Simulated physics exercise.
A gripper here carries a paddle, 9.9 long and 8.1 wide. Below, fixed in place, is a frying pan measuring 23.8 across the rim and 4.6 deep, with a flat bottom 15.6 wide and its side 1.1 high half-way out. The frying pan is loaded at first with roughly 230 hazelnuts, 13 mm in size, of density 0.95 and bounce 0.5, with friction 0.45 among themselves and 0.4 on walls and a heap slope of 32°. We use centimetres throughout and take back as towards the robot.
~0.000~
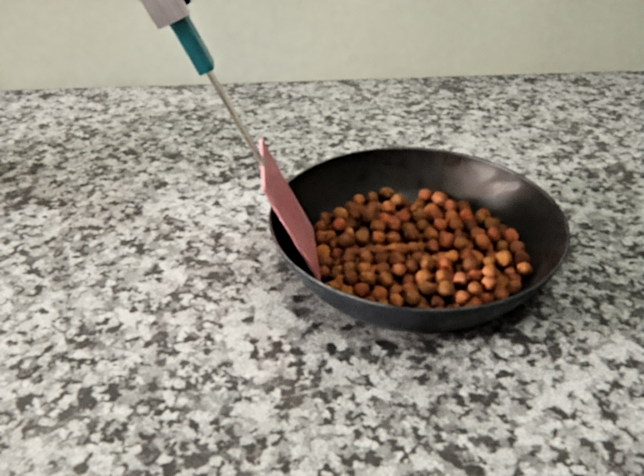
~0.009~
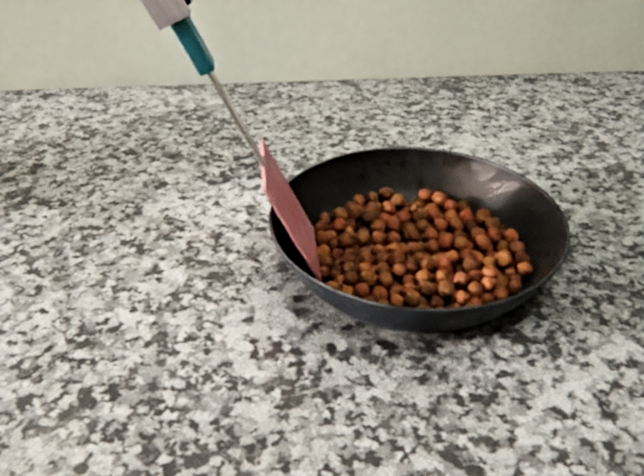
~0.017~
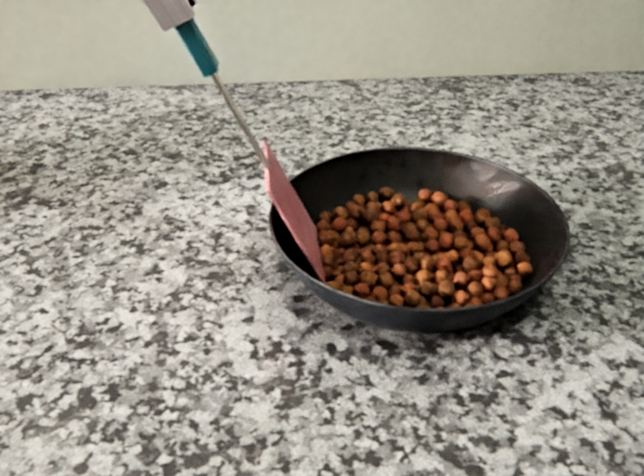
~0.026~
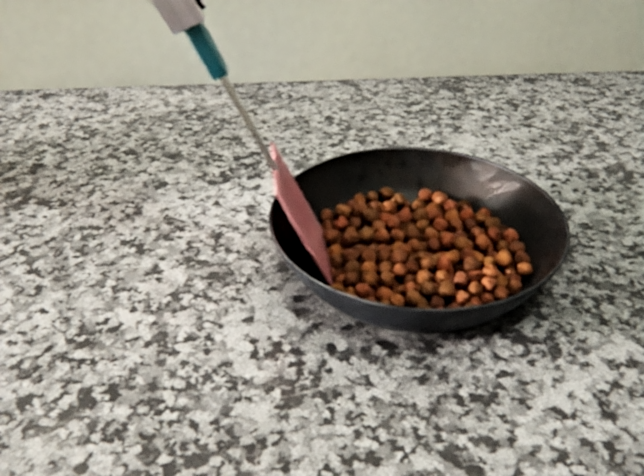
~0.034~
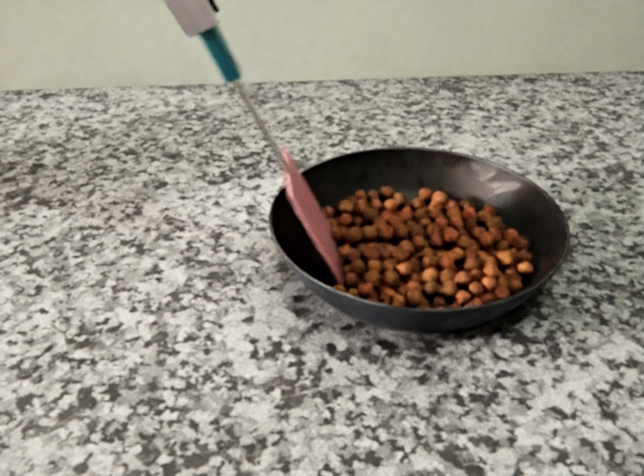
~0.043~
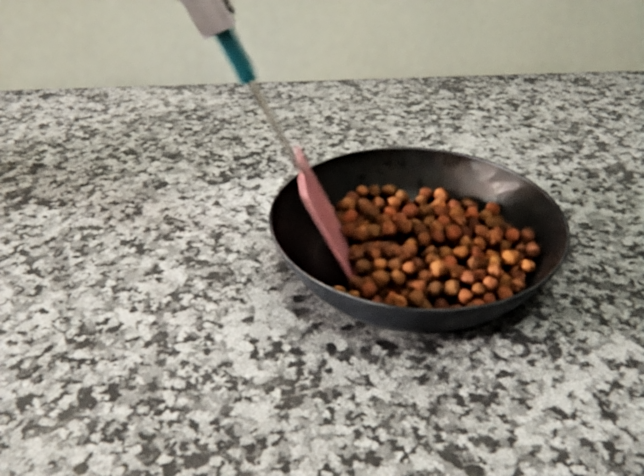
A pink paddle held by a gripper started at the left side of a dark frying pan of hazelnuts, barely moved at first, then slid a little to the right, nudging the nearest nuts over.
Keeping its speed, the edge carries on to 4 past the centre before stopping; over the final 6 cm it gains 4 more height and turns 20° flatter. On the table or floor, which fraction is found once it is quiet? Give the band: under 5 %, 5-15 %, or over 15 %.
Band: 5-15 %.
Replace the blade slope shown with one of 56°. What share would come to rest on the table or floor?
Near 10 %.
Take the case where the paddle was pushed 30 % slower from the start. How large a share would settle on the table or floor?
Estimate: Near 5 %.
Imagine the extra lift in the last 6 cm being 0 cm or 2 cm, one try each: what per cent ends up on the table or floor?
Result, in order: Approx. 5 % and 5 %.
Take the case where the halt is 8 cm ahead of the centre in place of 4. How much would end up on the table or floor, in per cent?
Changed stop: Approx. 25 %.
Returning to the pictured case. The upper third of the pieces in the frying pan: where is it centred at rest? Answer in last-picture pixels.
Somewhere around (501, 233) in the last picture.
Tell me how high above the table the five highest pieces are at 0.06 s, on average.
Height: Some 4 cm.
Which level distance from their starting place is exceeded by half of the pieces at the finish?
Somewhere near 3 centimetres, I reckon.
After 0.06 s, sloping 64°, highest piece 4 above the table; 228 in the frying pan.
After 0.09 s, sloping 58°, highest piece 6 above the table; 228 in the frying pan.
After 0.30 s, sloping 45°, highest piece 5 above the table; 212 in the frying pan, 14 on the table or floor, 2 on the blade or in flight.
After 1.35 s, sloping 45°, highest piece 4 above the table; 212 in the frying pan, 16 on the table or floor.
In the end, 212 in the frying pan, 16 on the table or floor. That is 7 % on the table or floor.
